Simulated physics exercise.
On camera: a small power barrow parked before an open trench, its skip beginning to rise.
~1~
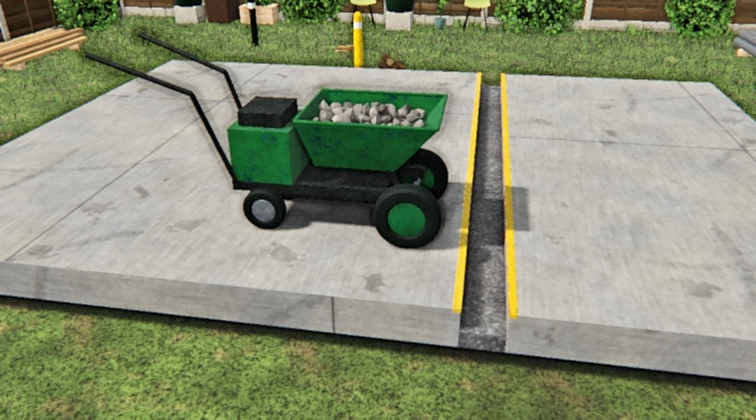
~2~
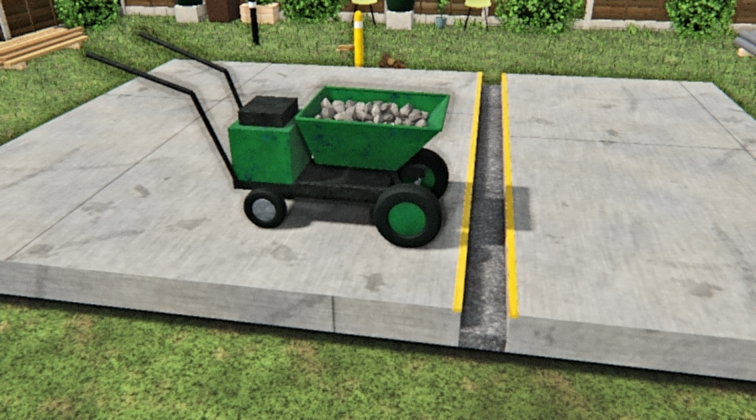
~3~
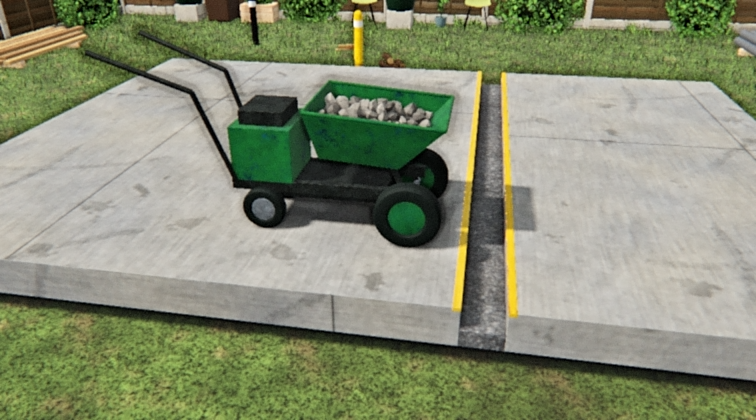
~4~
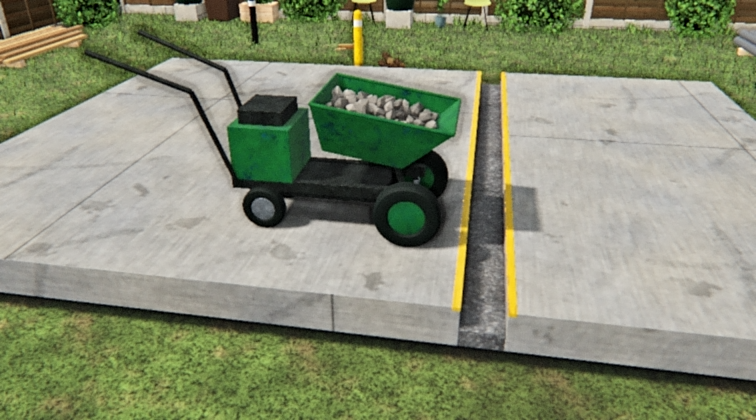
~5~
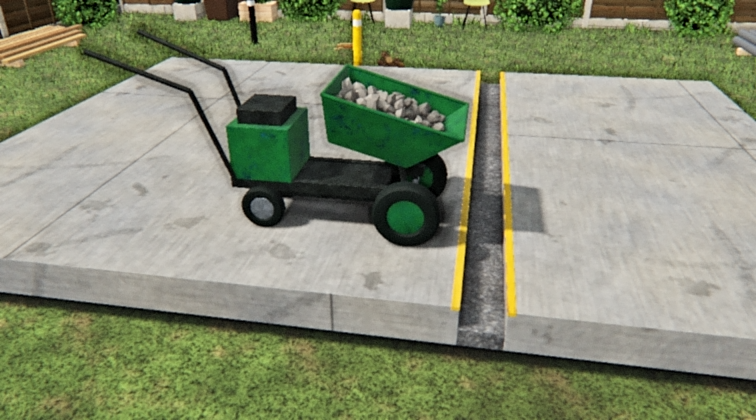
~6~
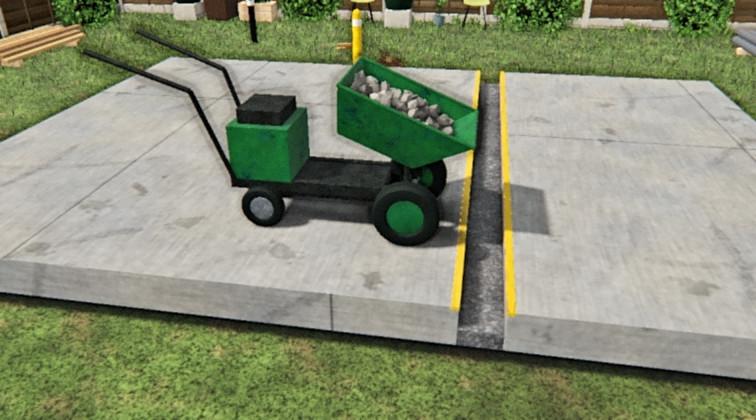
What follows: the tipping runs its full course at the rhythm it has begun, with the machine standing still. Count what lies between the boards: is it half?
The trench takes less than half.
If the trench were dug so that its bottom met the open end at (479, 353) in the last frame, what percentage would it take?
Some 0 per cent.
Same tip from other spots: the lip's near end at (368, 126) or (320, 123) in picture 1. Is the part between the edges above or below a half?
One: Above a half. Two: Below a half.
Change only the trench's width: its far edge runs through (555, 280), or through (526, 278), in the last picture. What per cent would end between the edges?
The first gives 80 %, the second 40 %.
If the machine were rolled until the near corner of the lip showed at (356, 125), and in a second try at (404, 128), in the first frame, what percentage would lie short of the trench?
About 30 and 0 per cent.
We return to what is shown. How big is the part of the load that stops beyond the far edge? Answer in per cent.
It comes to 80 per cent or so.
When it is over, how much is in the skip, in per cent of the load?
About 15 per cent.
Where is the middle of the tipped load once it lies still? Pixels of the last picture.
Close to (546, 228).
Shortly afterwards, skip tipped steeply; all but a few in the skip; only a few falling.
Next, skip tipped right over; near half in the skip; near half beyond it.
Some moments later, skip tipped right over; a little in the skip; only a few in or heaped over the trench; the bulk beyond it.
In the end, skip tipped right over; a little in the skip; only a few in or heaped over the trench; the bulk beyond it.
